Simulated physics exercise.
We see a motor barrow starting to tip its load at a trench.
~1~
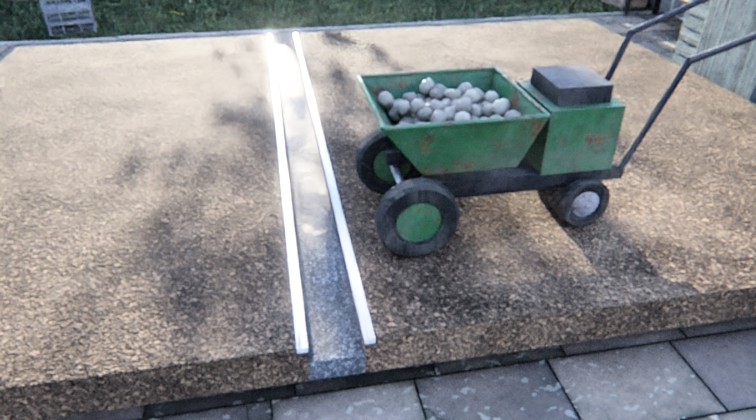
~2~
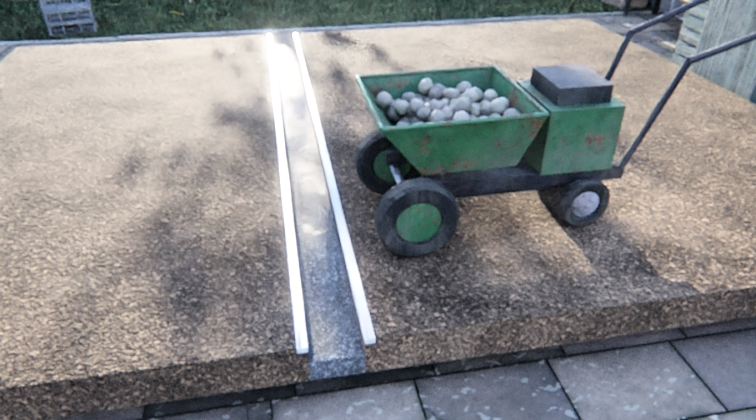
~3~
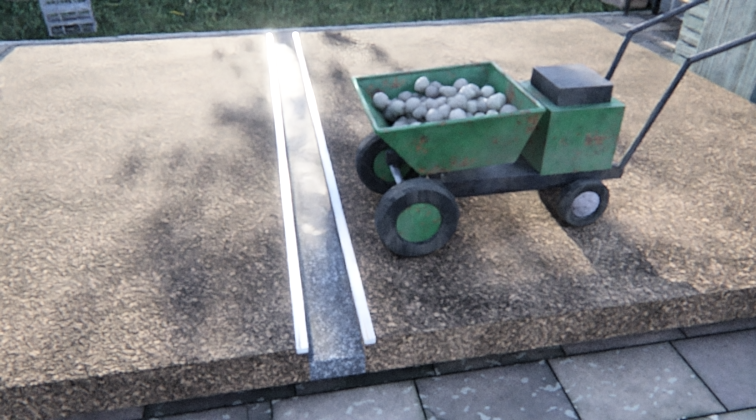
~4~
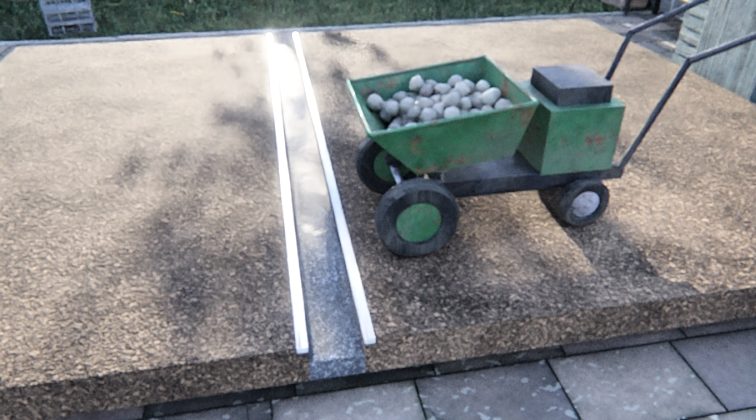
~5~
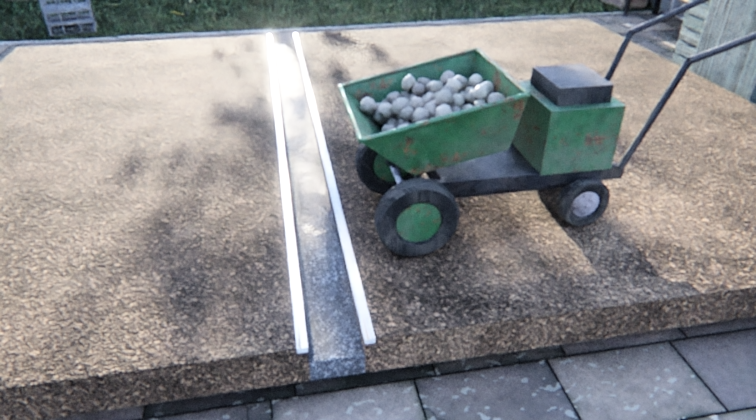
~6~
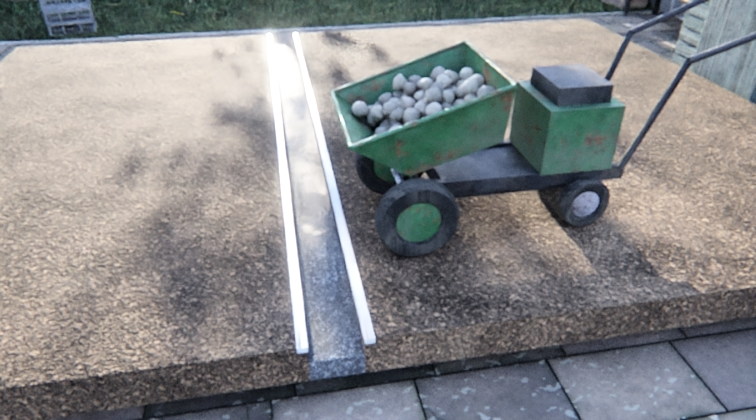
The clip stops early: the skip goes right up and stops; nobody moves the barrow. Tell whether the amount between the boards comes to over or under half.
It comes to under half.
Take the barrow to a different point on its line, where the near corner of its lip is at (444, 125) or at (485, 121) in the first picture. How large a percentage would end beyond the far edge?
First spot 10 per cent, second spot 0 per cent.
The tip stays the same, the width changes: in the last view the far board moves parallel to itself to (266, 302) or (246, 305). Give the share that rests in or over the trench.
Roughly 60 percent first and 80 percent second.
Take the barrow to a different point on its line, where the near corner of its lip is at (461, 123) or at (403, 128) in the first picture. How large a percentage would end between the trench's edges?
About 50 percent at the first place and about 40 percent at the second.
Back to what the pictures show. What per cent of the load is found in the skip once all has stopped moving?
20 per cent, roughly.
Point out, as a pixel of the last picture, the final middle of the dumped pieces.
It settles centred around (257, 227).
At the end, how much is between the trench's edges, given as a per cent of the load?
Close to 10 in every hundred pieces.
Soon after the last picture, skip tipped steeply; all in the skip.
A little later, skip tipped right over; most in the skip; a stray few in or heaped over the trench; a small part beyond it; a stray few falling.
Later still, skip tipped right over; about a quarter in the skip; a small part in or heaped over the trench; about two thirds beyond it.
At rest, skip tipped right over; about a quarter in the skip; a small part in or heaped over the trench; about two thirds beyond it.
